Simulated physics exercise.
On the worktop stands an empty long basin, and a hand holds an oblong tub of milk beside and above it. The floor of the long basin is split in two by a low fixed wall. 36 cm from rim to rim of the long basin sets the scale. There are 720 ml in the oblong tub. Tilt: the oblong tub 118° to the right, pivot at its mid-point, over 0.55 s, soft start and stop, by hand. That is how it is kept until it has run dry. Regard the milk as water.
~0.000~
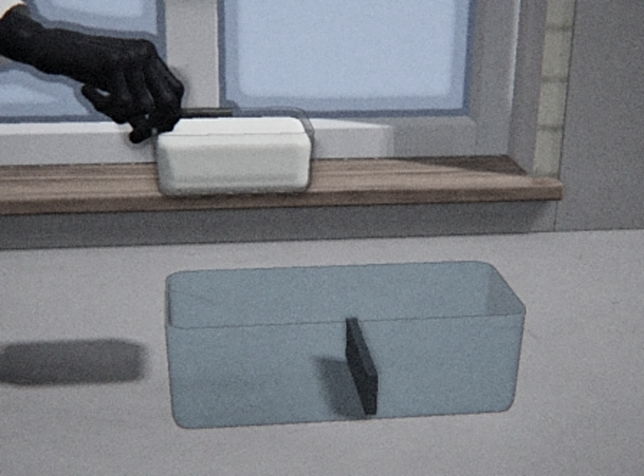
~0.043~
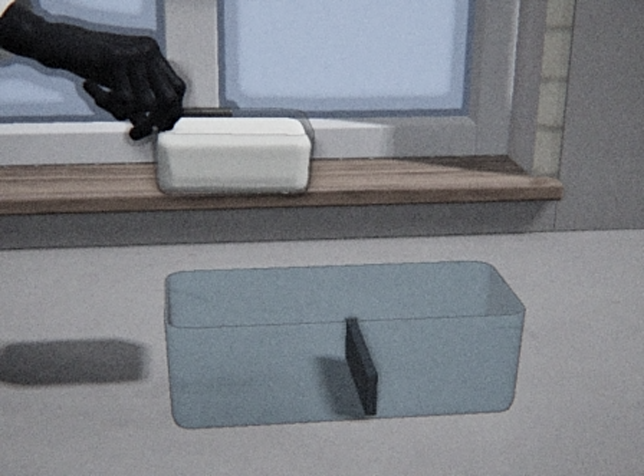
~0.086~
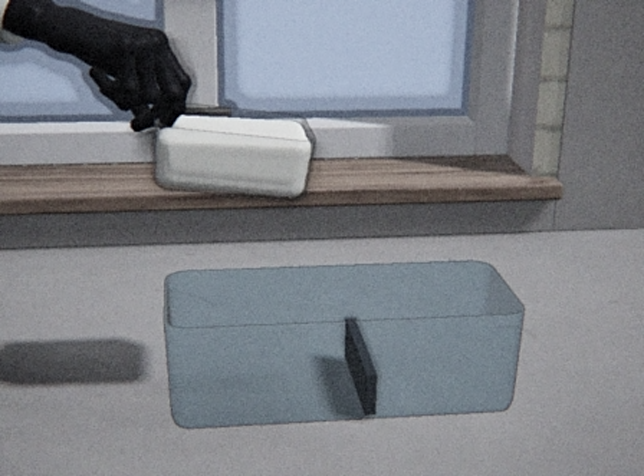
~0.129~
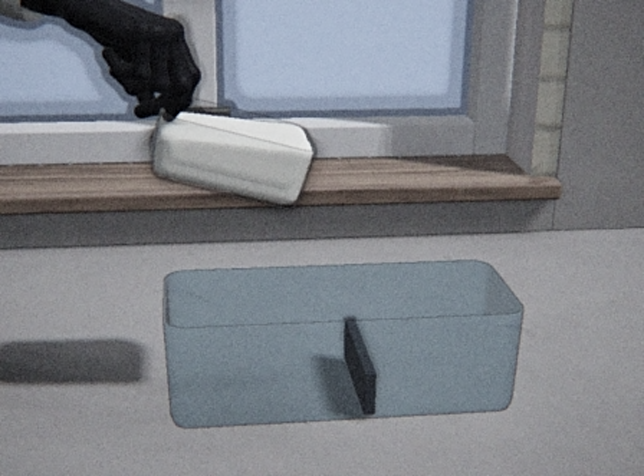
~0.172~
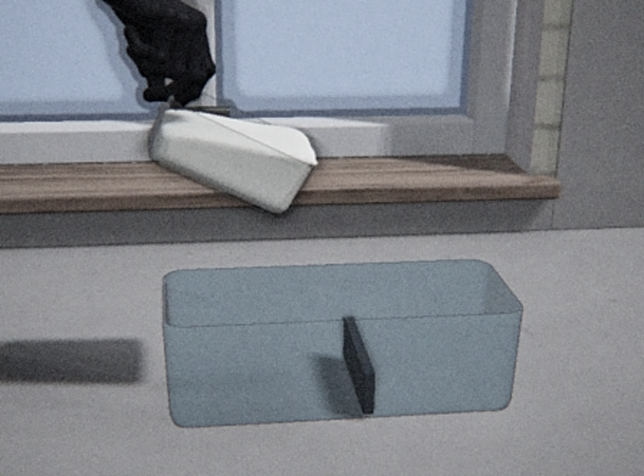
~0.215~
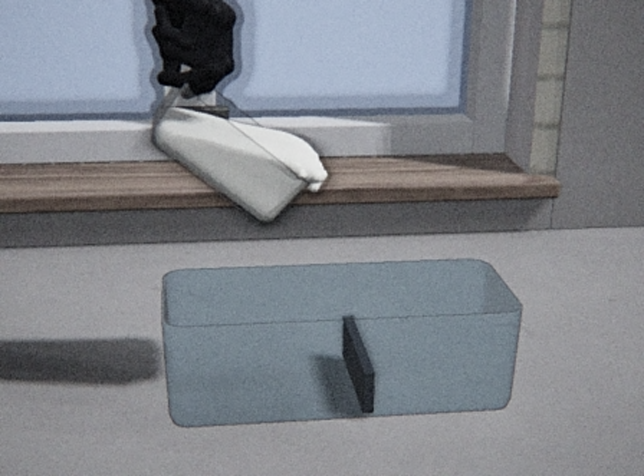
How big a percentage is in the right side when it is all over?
Roughly 36 per cent is in the right side.
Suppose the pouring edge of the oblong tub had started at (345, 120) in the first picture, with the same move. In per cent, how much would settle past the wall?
65 %.
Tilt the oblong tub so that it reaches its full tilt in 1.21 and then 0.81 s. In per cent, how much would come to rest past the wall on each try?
Around 60 per cent first, around 55 per cent next.
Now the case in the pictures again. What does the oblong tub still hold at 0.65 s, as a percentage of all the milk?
About 0 % is still there.
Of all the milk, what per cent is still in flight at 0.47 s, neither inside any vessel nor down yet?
It comes to roughly 36 per cent.
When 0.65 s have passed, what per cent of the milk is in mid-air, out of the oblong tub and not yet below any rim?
Near 8 per cent, I'd say.
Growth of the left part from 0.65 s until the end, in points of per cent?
3 %.
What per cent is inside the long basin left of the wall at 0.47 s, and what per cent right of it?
Left roughly 26, right roughly 30.
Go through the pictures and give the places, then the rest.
Tilt 0°; pouring edge (308, 122); surface from (157, 131) to (305, 129); the long basin's rim runs from (167, 301) to (508, 288); the wall's top is at (361, 347), in the first picture.
Tilt 2°; pouring edge (308, 124); surface from (157, 130) to (305, 129), in the second picture.
Tilt 7°; pouring edge (309, 131); surface from (159, 126) to (306, 132), in the third picture.
Tilt 15°; pouring edge (310, 141); surface from (160, 123) to (308, 135), in the fourth picture.
Tilt 26°; pouring edge (309, 155); surface from (160, 122) to (304, 146); 4 per cent is over the edge, in the fifth picture.
Tilt 39°; pouring edge (304, 172); surface from (160, 119) to (280, 145); 12 per cent is over the edge, in the sixth picture.
After 0.47 s the tilt is 111° and 7 per cent is still to pour, 26 is left of the wall and 31 right of it.
After 0.65 s the tilt is 118° and 0 per cent is still to pour, 53 is left of the wall and 35 right of it.
After 0.84 s the tilt is 118° and 0 per cent is still to pour, 54 is left of the wall and 35 right of it.
After 1.05 s the tilt is 118° and 0 per cent is still to pour, 56 is left of the wall and 36 right of it.
In the end 56 per cent lies left of the wall, 36 right of it and 8 outside.
